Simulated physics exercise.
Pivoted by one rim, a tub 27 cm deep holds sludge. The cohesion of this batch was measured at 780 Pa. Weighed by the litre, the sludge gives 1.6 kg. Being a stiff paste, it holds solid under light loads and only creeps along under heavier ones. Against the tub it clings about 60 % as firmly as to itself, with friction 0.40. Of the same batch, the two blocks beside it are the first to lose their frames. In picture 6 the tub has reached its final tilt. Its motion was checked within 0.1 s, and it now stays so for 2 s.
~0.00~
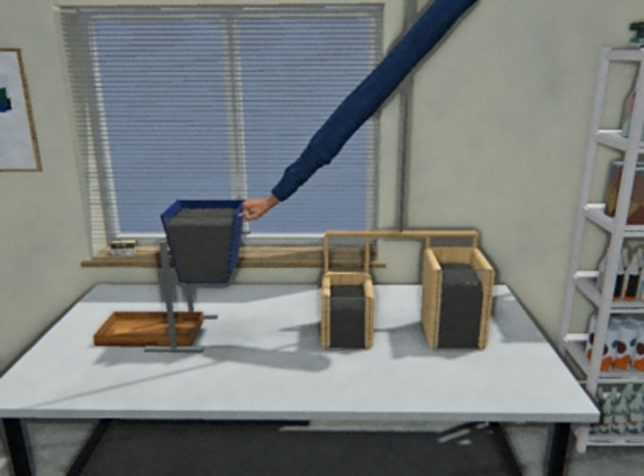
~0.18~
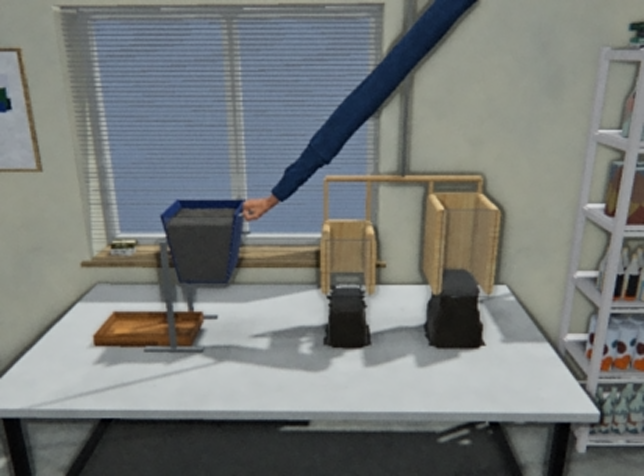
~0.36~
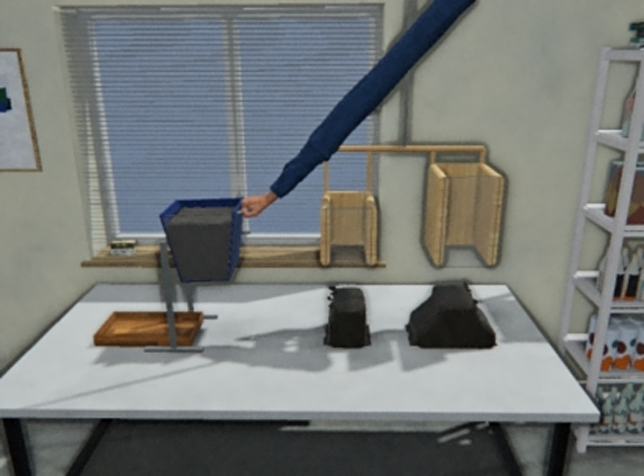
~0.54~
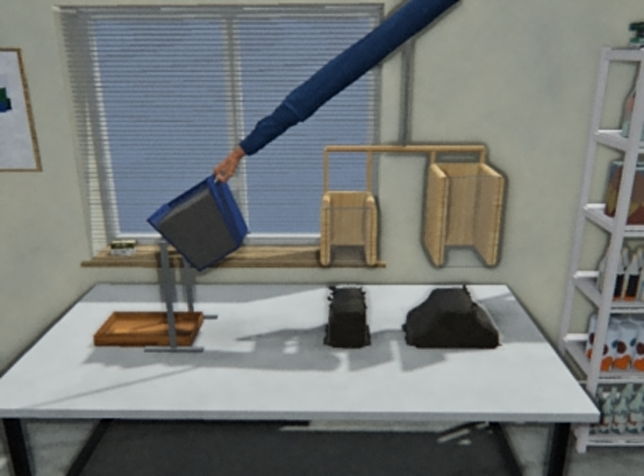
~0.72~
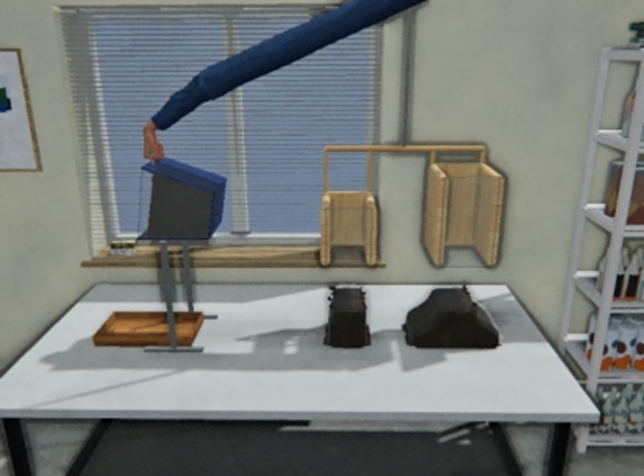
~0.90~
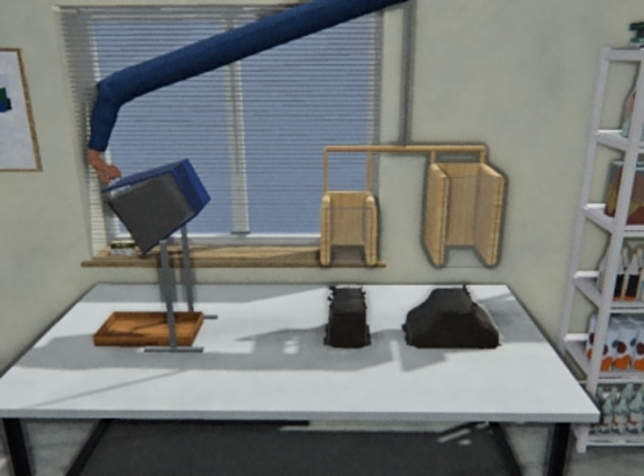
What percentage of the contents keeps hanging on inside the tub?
Near 0 %.
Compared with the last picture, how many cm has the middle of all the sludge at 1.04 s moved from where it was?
Shift: Roughly 16 cm.
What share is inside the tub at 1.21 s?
About 0 %.
By 1.04 s, the tub is at 116 degrees and holds 36 %.
By 1.21 s, the tub is at 116 degrees and holds 0 %.
By 1.38 s, the tub is at 116 degrees and holds 0 %.
By 1.55 s, the tub is at 116 degrees and holds 0 %.
By 2.90 s, at the end, the tub is at 116 degrees and holds 0 %.
